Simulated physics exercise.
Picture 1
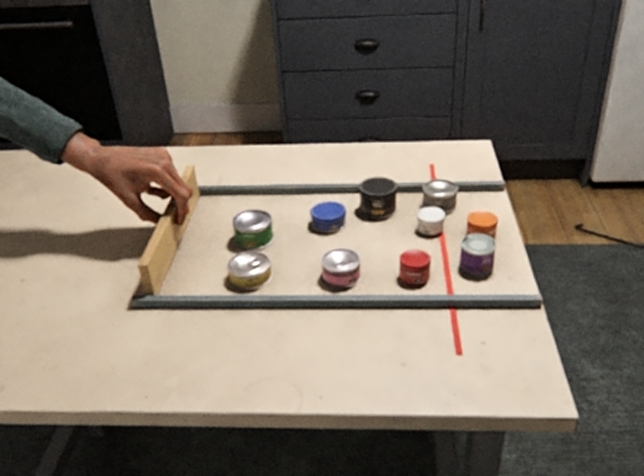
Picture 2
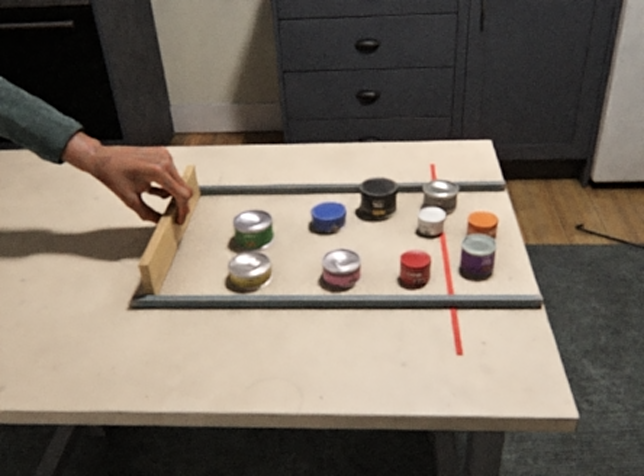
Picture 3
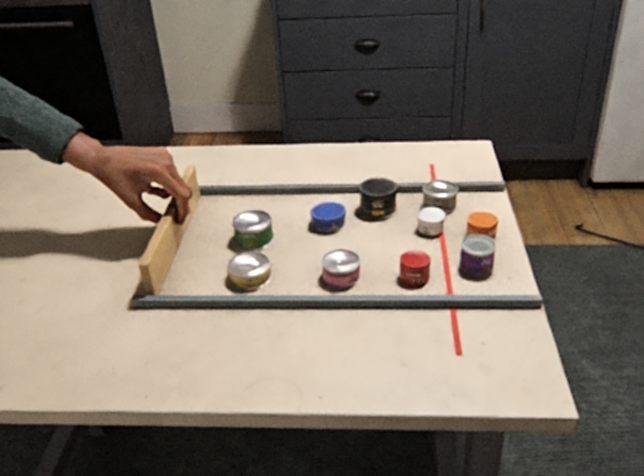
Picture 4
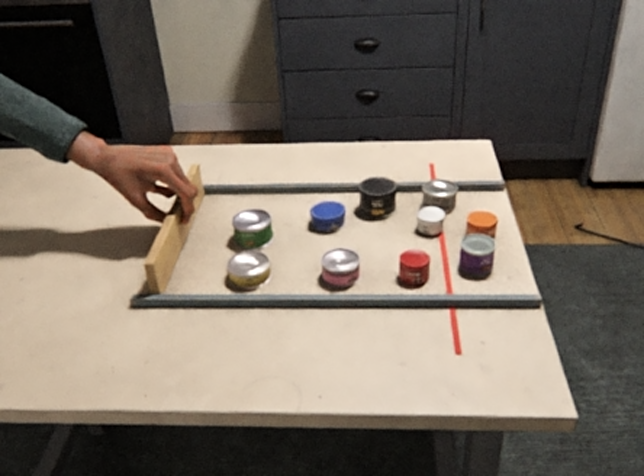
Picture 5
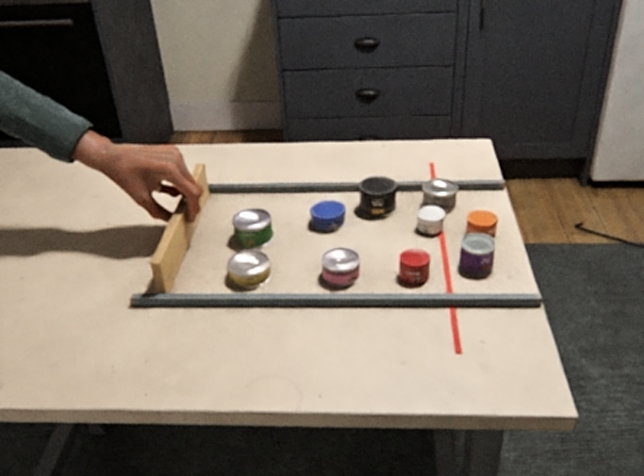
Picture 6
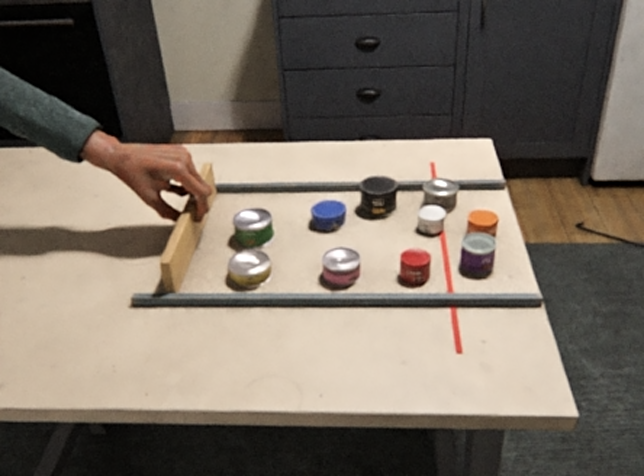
In this clip, a hand slides an upright wooden board slightly to the right between two dark rails on a table, toward scattered small tins and tubs, which stay still near and around a red tape line.
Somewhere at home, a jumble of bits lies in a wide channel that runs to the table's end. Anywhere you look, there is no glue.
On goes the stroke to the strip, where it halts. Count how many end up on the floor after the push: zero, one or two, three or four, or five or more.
Basically the losses over the end count one or two in this one.
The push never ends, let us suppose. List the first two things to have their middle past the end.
Those two would be the red tub followed by the orange tub.
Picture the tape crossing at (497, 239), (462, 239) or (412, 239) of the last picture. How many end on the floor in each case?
Tallies in the order asked: 6, 2, 0.
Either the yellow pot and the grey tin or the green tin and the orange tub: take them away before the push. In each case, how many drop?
You'd get 0 in the first case and 1 in the second one.
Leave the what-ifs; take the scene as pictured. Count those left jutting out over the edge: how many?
Tally: 1.
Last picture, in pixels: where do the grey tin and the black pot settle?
The grey tin ends at (492, 198) and the black pot at (457, 188).
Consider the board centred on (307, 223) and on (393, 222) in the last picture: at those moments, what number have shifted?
The count reaches 4 first and 9 second.
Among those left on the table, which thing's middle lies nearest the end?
The one in question is the orange tub.
Soon after, none off yet; orange tub at rest near (482, 225); purple tin at rest near (478, 254); grey tin at rest near (440, 195).
After that, none off yet; orange tub at rest near (482, 225); purple tin displaced a little near (489, 251); grey tin displaced a little near (451, 196).
In the end, the number that fall off is one or two; gone, red tub.
